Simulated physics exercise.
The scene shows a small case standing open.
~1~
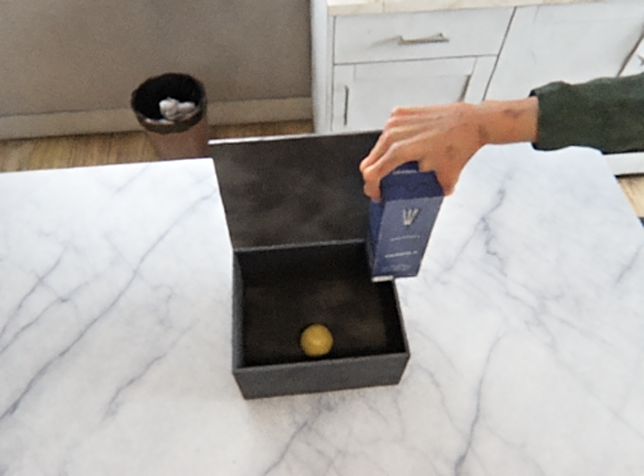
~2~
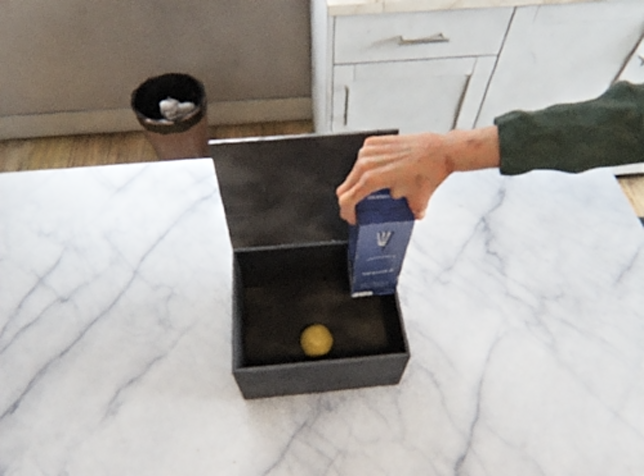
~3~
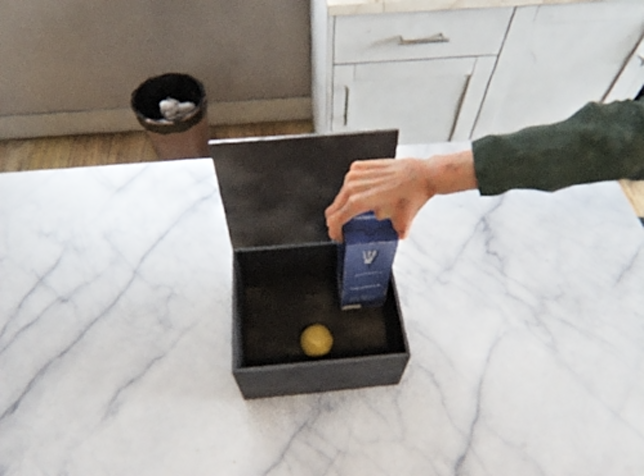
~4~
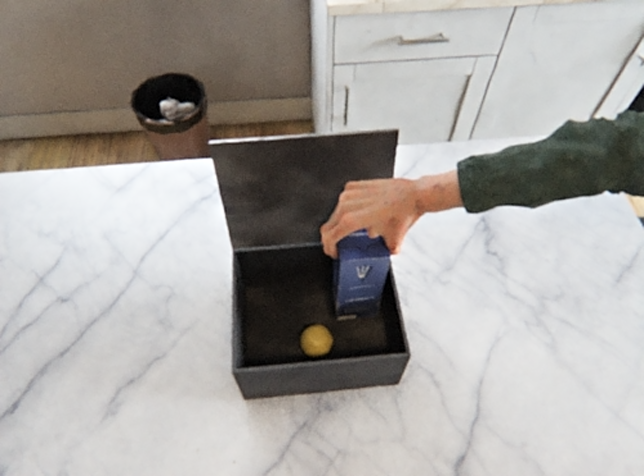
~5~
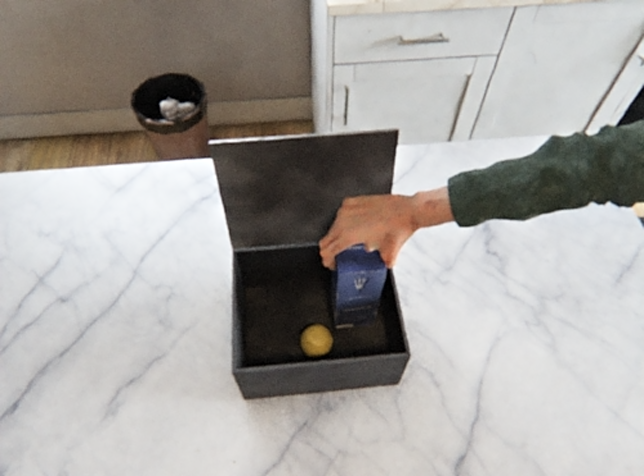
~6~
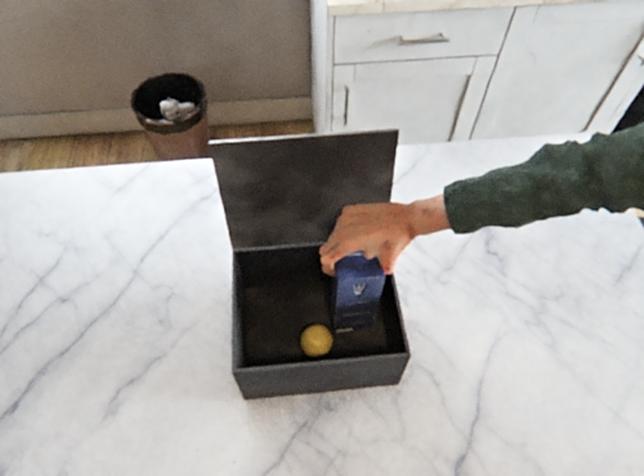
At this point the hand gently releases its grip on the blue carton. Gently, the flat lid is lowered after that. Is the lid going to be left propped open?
Yes, it stays propped open.
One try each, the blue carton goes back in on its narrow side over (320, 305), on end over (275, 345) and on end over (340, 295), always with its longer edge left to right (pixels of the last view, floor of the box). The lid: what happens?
The first time it goes down completely, the next time it is kept open, and the last time it is kept open.
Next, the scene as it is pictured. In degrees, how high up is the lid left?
About 18°.
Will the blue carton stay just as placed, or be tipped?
Observation: The blue carton tilts over.
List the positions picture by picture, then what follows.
Still above its spot; blue carton (399, 226); yellow lemon (317, 341), in the first picture.
Still above its spot; blue carton (376, 245); yellow lemon (317, 341), in the second picture.
Still above its spot; blue carton (364, 262); yellow lemon (317, 341), in the third picture.
Still above its spot; blue carton (358, 275); yellow lemon (317, 341), in the fourth picture.
Still above its spot; blue carton (355, 285); yellow lemon (317, 341), in the fifth picture.
Put in, still held; blue carton (355, 291); yellow lemon (317, 341), in the sixth picture.
Then, 1.30 s on from there, lid 82° above the rim.
Then, 1.70 s on from there, lid 50° above the rim.
Then, 2.00 s on from there, lid 26° above the rim; blue carton turned 28° from how it was put near (360, 319).
Then, 3.30 s on from there, lid 20° above the rim; blue carton turned 38° from how it was put near (360, 323).
In the end, lid 18° above the rim; toppled in the box, blue carton; yellow lemon unmoved. At the end, from the last picture's camera, blue carton near (359, 319).
